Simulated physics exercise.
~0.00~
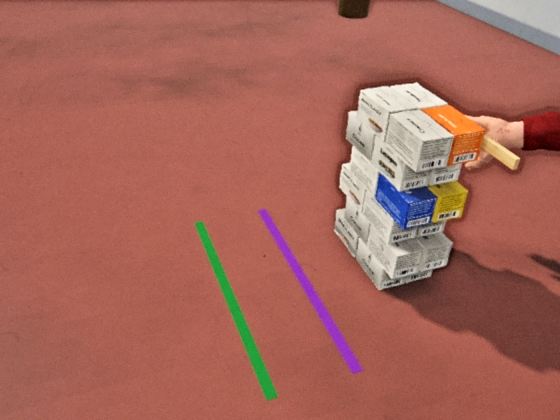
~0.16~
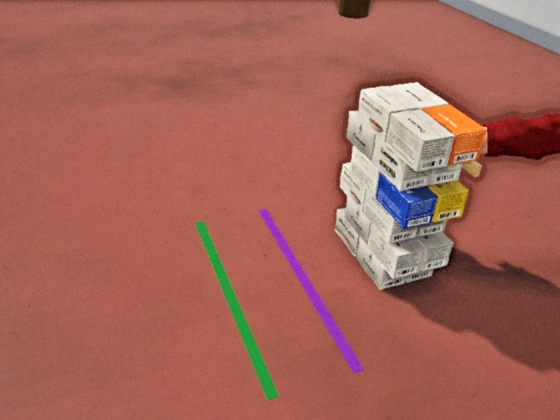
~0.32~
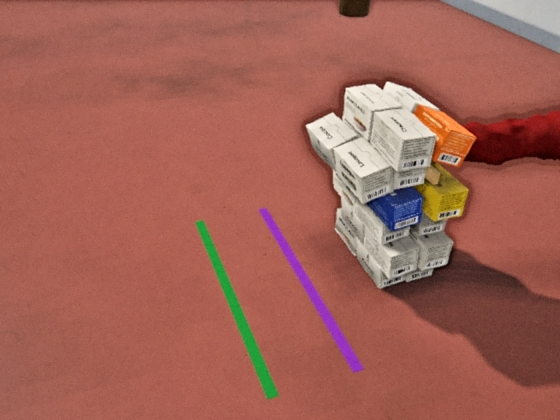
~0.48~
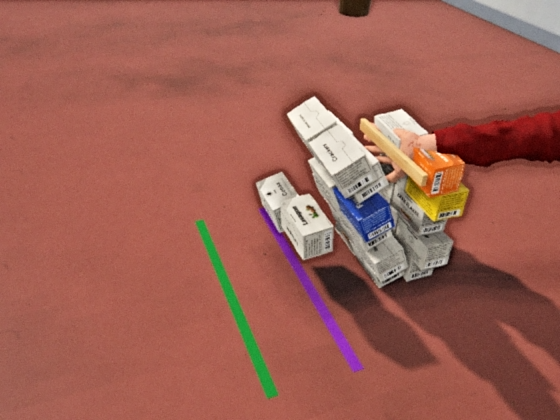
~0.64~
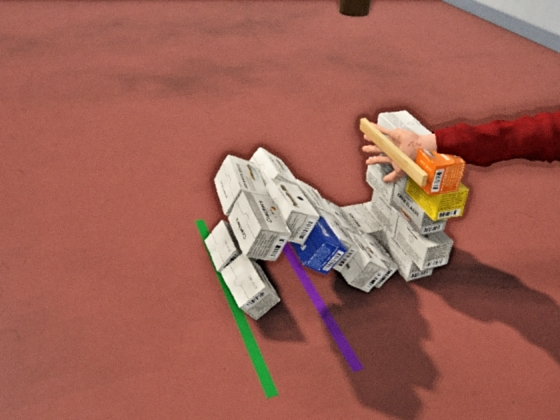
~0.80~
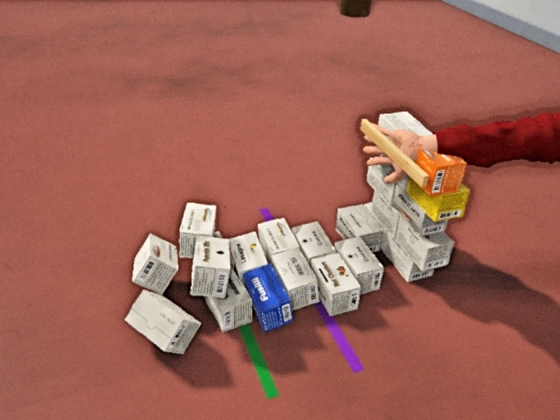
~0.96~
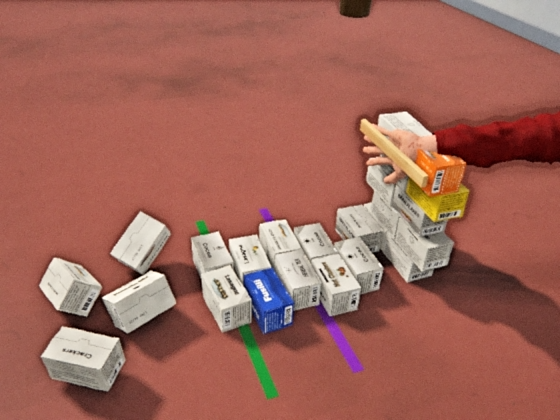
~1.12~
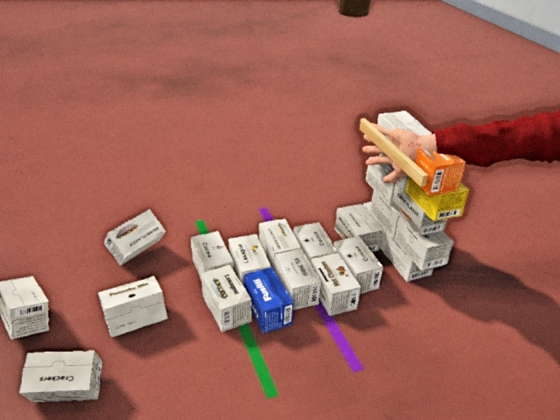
A hand in a red sleeve reaches in from the right, holding a strip of wood against a stack of mostly white packets, seen from above on a reddish floor. An orange packet sits at the top, with a blue and a yellow one lower down, and a purple and a green line lie to the left. The hand pushes the strip leftward into the stack, and the upper packets lean and topple across the lines. Several white packets tumble farther left, while the blue one lands between the lines. The yellow packet stays in the remaining stack, the tipped orange one above it.
